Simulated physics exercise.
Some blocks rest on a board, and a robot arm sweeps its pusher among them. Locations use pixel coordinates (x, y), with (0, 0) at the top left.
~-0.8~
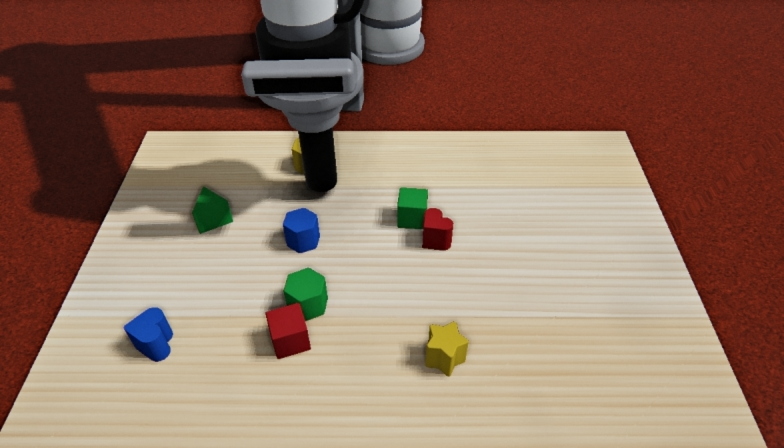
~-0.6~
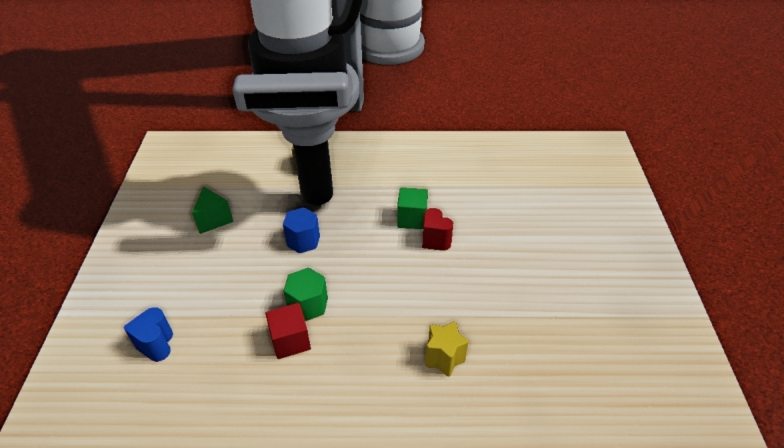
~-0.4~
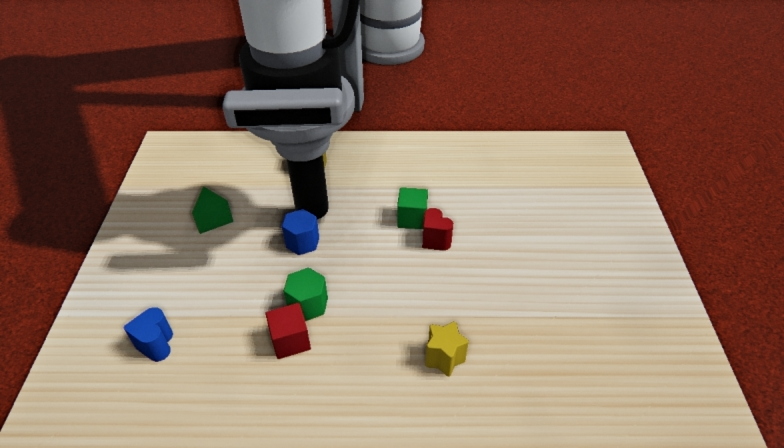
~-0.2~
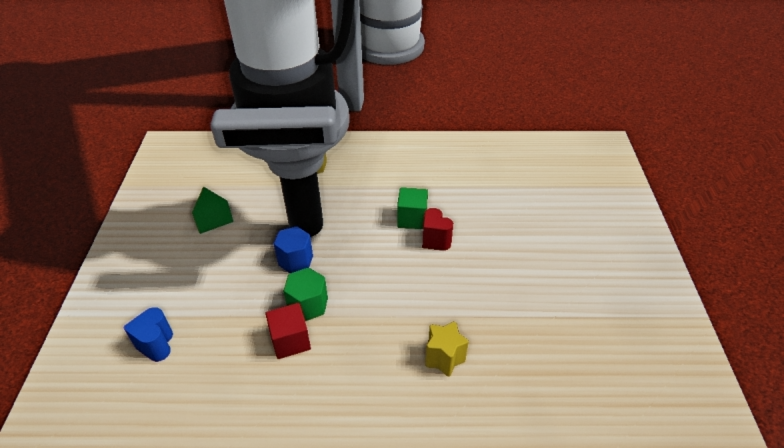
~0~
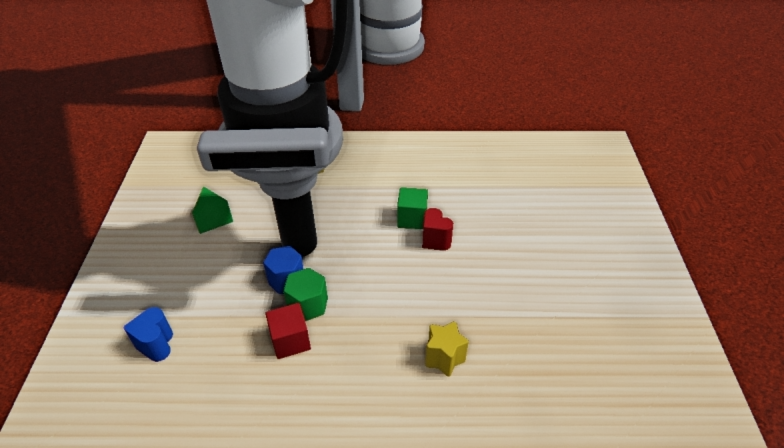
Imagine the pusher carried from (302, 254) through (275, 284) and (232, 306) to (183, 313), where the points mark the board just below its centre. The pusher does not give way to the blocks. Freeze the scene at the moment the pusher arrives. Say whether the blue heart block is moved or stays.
At the end of the path, the blue heart block remains in its old spot.
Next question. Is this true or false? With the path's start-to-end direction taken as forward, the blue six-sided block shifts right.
The claim does not hold.
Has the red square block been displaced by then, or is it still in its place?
Left where it is.
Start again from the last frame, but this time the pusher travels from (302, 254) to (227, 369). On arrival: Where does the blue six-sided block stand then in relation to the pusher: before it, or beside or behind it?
Still leading.
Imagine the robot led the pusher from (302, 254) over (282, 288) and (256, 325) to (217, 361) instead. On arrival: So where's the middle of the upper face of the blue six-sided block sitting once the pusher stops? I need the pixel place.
At the end it should sit near (205, 378).
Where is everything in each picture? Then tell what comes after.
In the first frame, pusher tip at (322, 183); block tops, blue heart block at (146, 324); blue six-sided block at (300, 219); red square block at (286, 320); green six-sided block at (304, 283).
In the second frame, pusher at (318, 196); blocks unchanged.
In the third frame, pusher at (312, 210); blue six-sided block at (299, 221).
In the fourth frame, pusher at (307, 227); blue six-sided block at (292, 239).
In the fifth frame, pusher at (300, 246); blue heart block at (146, 324); blue six-sided block at (282, 259); red square block at (286, 320); green six-sided block at (304, 283).
On the path given first. One third of the way, pusher at (272, 276); blue six-sided block at (260, 294), turned 25° anticlockwise; green six-sided block at (304, 290), turned 35° anticlockwise.
Two thirds of the way, pusher at (228, 298); blue six-sided block at (249, 308), turned 75° anticlockwise; green six-sided block at (304, 290), turned 35° anticlockwise.
At the end, pusher at (180, 305); blue heart block in place; blue six-sided block at (249, 308), turned 75° anticlockwise; red square block in place; green six-sided block at (304, 290), turned 35° anticlockwise.
